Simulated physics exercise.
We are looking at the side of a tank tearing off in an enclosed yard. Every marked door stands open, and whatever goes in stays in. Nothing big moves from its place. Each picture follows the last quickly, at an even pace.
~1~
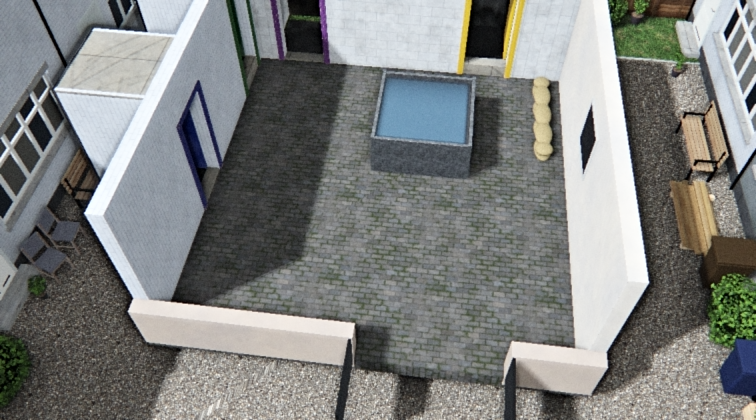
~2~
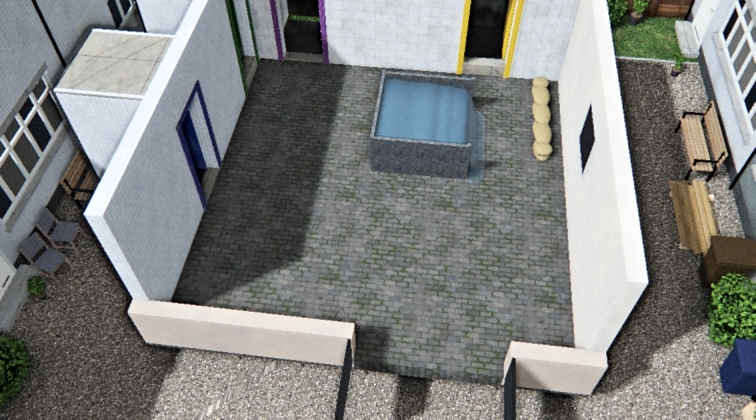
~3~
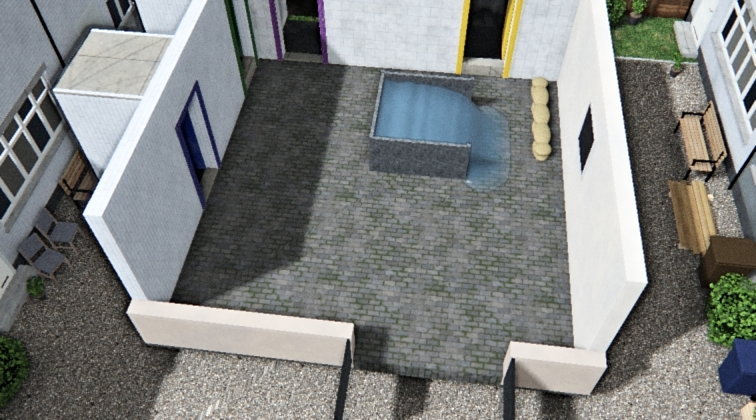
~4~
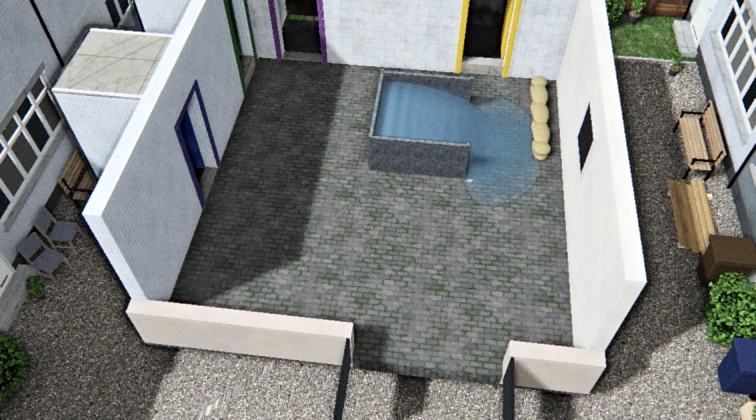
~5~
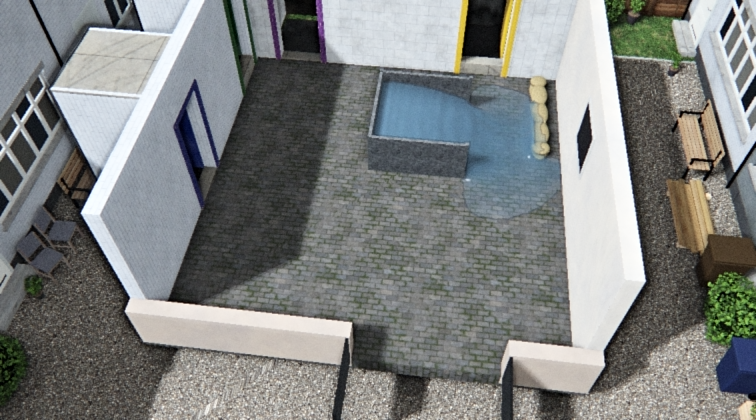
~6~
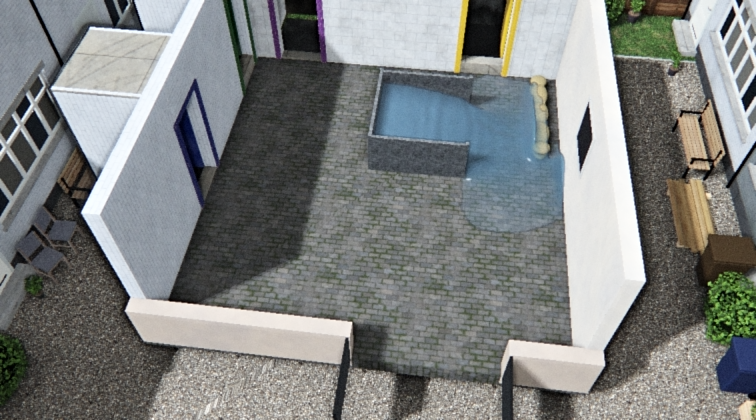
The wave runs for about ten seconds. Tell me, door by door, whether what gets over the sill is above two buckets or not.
Purple door: Above; yellow door: Not above; green door: Not above; blue door: Not above.
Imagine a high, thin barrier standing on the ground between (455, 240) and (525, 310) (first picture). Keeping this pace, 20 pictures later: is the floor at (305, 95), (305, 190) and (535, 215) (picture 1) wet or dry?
Taking the points in order, they are inundated, high and dry and inundated.
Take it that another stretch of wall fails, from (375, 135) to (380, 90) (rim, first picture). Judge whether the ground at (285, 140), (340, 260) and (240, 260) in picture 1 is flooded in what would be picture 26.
In turn: Inundated, then untouched, then inundated.
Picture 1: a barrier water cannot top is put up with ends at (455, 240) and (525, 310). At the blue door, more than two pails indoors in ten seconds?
Looking at each in turn, blue overshoots the limit.
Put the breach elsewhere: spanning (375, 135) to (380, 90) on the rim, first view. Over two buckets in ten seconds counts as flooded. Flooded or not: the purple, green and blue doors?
Lab note: Purple above the mark, green below the mark, blue above the mark.
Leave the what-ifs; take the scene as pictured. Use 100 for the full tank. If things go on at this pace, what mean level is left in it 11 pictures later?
About 24 per cent.
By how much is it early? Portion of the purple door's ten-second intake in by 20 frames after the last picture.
Roughly 0 percent.
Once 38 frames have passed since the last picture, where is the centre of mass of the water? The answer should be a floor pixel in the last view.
Near (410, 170) in the last view.
A moment on, water covers 20 % of the floor; the purple door not reached, the yellow door wet at the sill, nothing in, the green door not reached, the blue door not reached.
Next, water covers 30 % of the floor; the purple door not reached, the yellow door wet at the sill, nothing in, the green door not reached, the blue door not reached.
Then, water covers 50 % of the floor; the purple door wet at the sill, nothing in, the yellow door under two buckets in, the green door not reached, the blue door not reached.
Later, water covers 75 % of the floor; the purple door under two buckets in, the yellow door under two buckets in, the green door wet at the sill, nothing in, the blue door wet at the sill, nothing in.
In the end, water covers 90 % of the floor; the purple door over two buckets in, the yellow door under two buckets in, the green door wet at the sill, nothing in, the blue door under two buckets in.
